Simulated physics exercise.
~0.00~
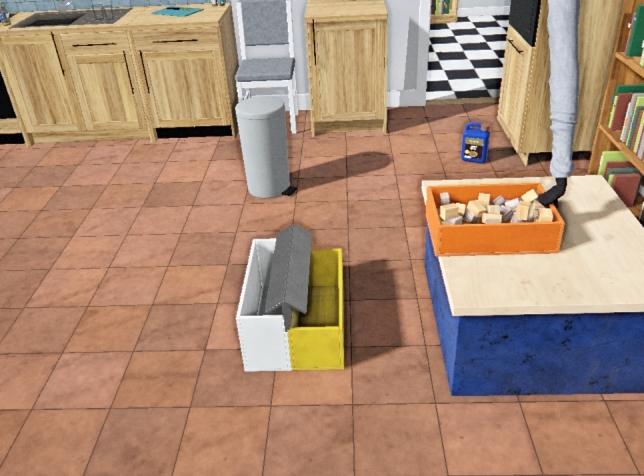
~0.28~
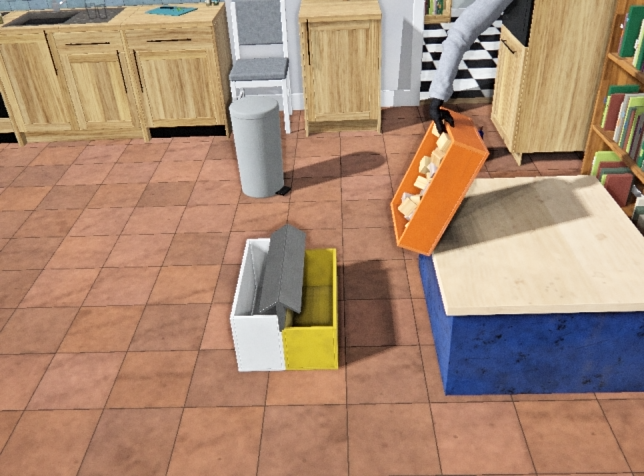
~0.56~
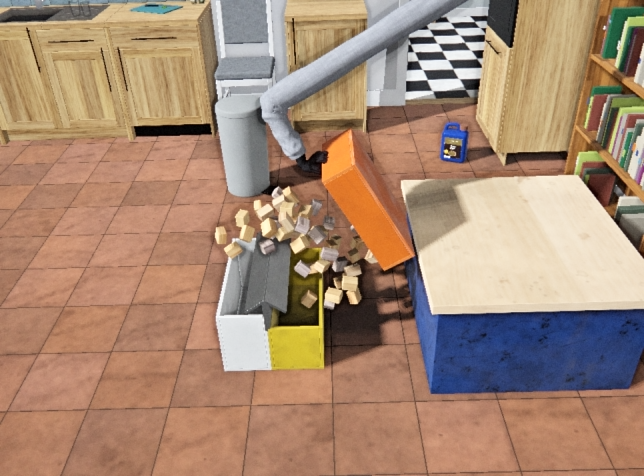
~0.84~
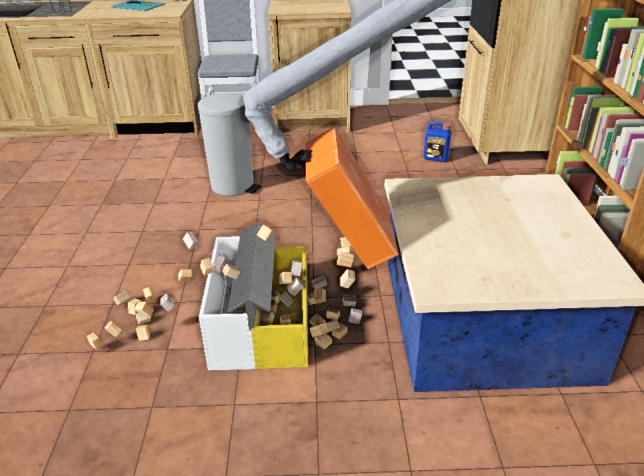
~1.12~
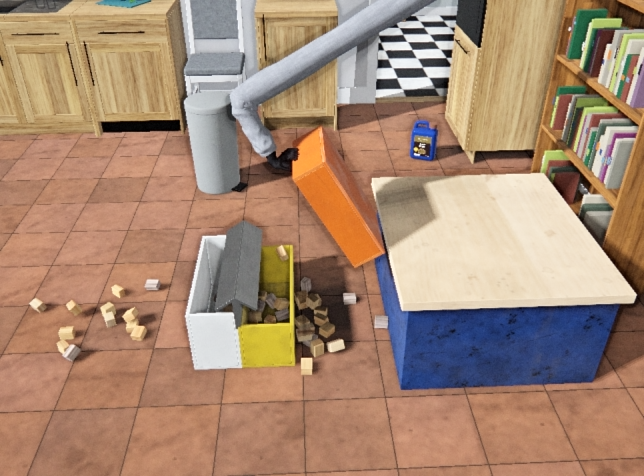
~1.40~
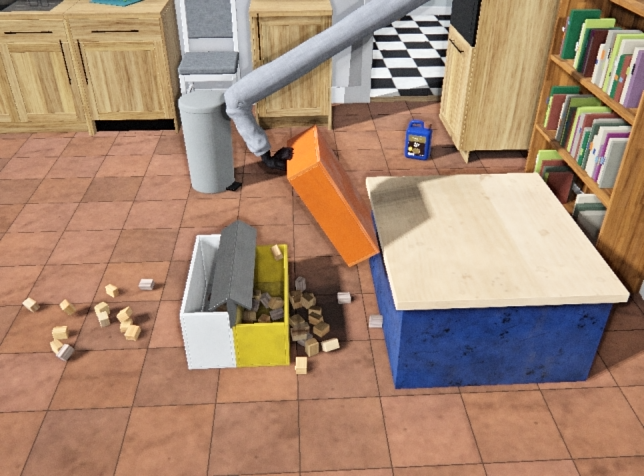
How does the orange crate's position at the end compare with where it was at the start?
At the start the orange crate sits upright on top of the bench. By the end it is held tipped over beside the bench's left edge, next to the yellow box.
